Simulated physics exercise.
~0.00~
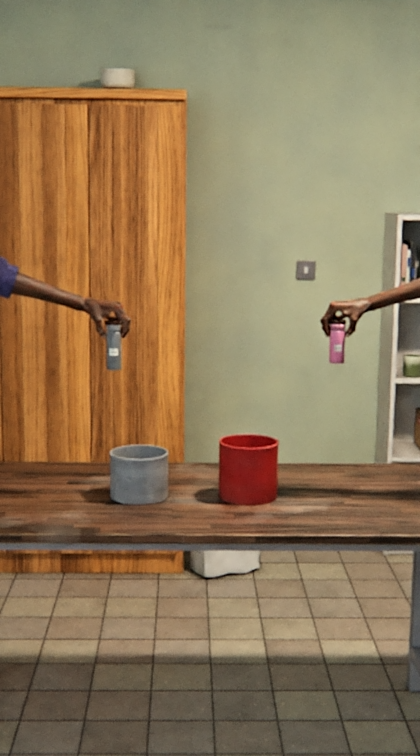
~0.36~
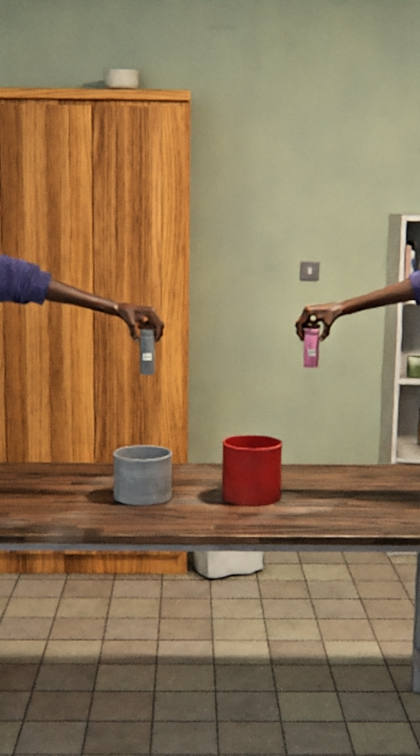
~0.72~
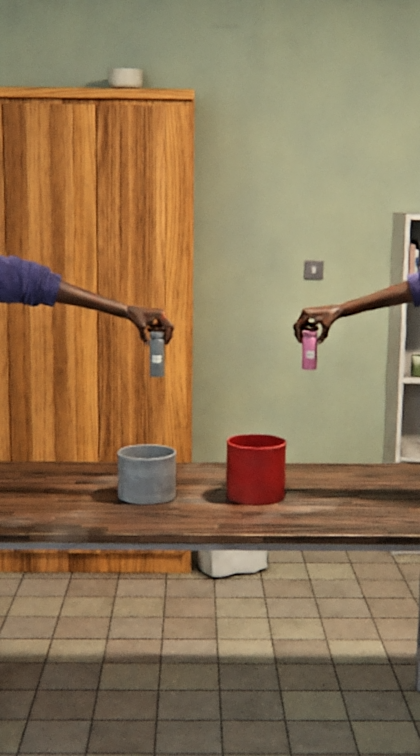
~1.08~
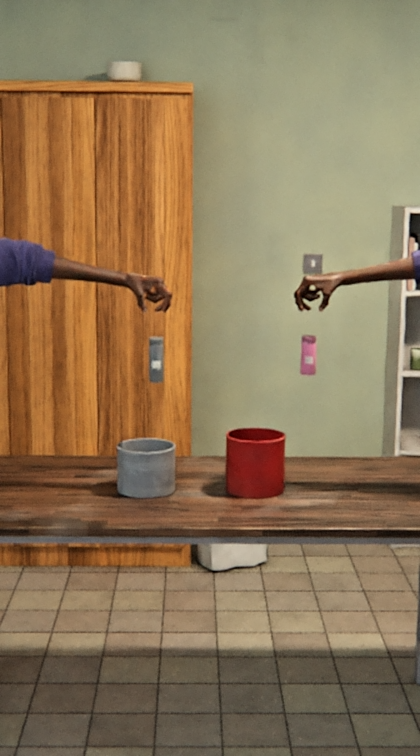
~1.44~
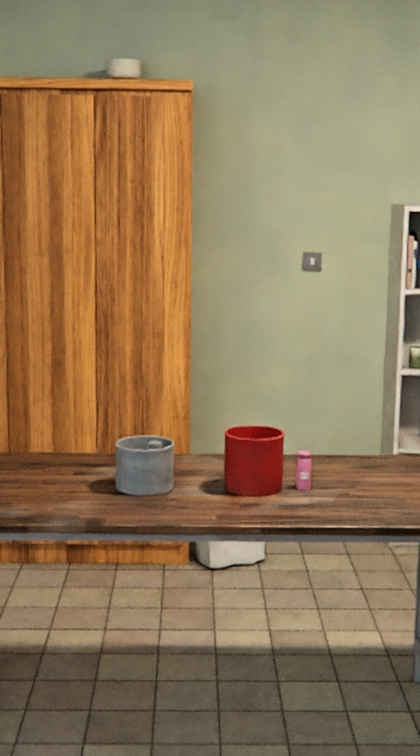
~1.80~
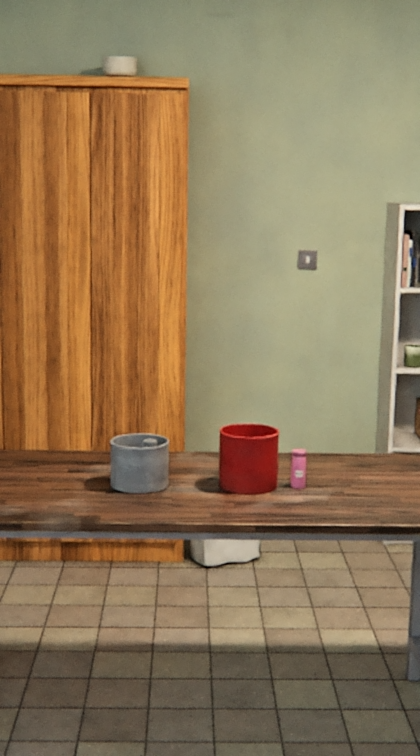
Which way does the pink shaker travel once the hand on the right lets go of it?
It drops downward, ending up standing on the table just to the right of the red bin.
